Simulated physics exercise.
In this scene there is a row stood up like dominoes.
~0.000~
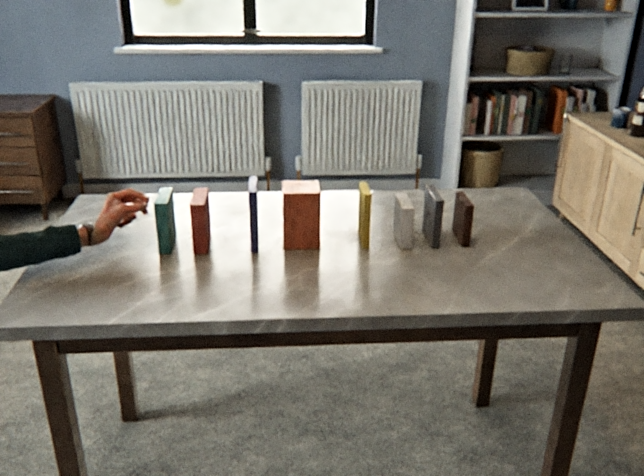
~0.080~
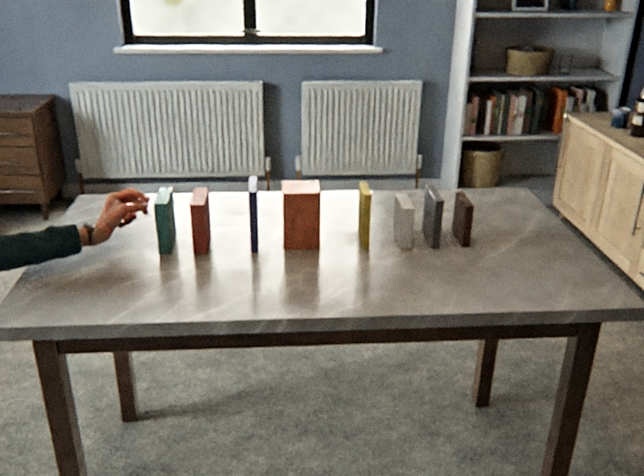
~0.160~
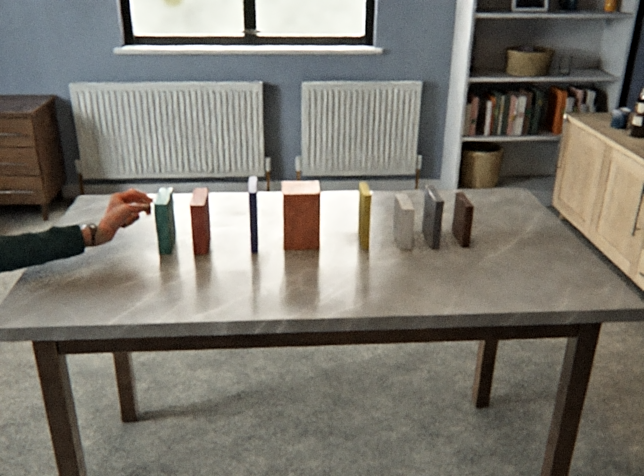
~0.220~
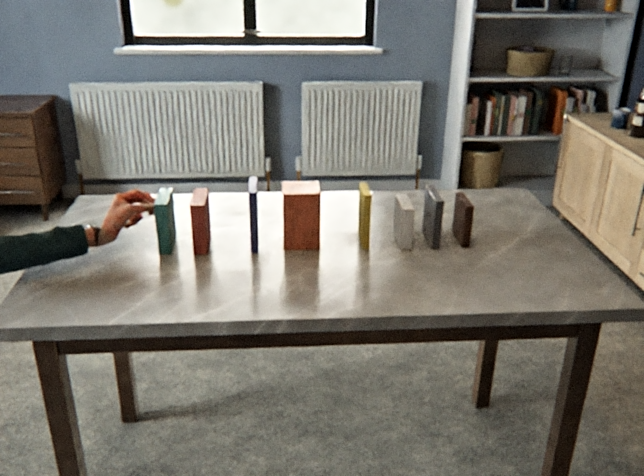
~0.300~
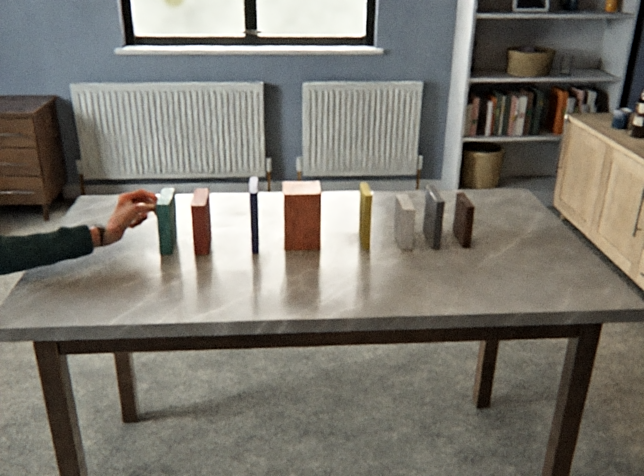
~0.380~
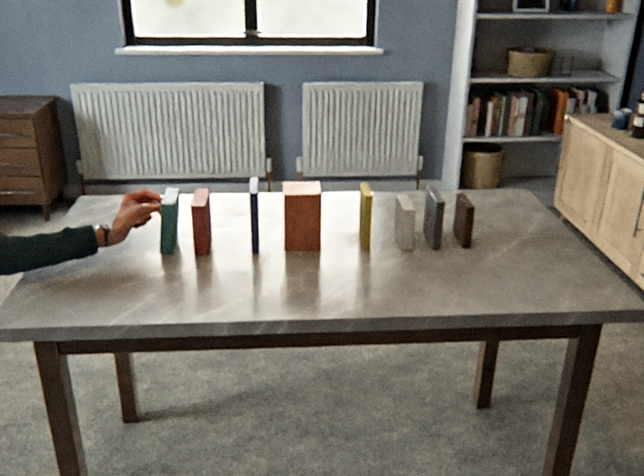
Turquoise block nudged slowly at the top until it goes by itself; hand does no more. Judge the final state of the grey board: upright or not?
My prediction is that it stays on end.
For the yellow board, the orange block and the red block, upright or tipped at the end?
Result - yellow board up, orange block up, red block down.
By 0.78 s, turquoise block 32° over; red block tilted by 9°.
By 1.08 s, turquoise block 66° over; red block tilted by 68°; blue block tilted by 18°.
By 1.48 s, turquoise block 67° over; red block tilted by 74°; blue block tilted by 20°.
By 2.98 s, turquoise block 69° over; red block on its side; blue block tilted by 17°.
When it is over (3.8 s), lying over on the table, red block; left askew, blue block; the other 4 as before. End places, in pixels of the last picture, grey board near (434, 217).
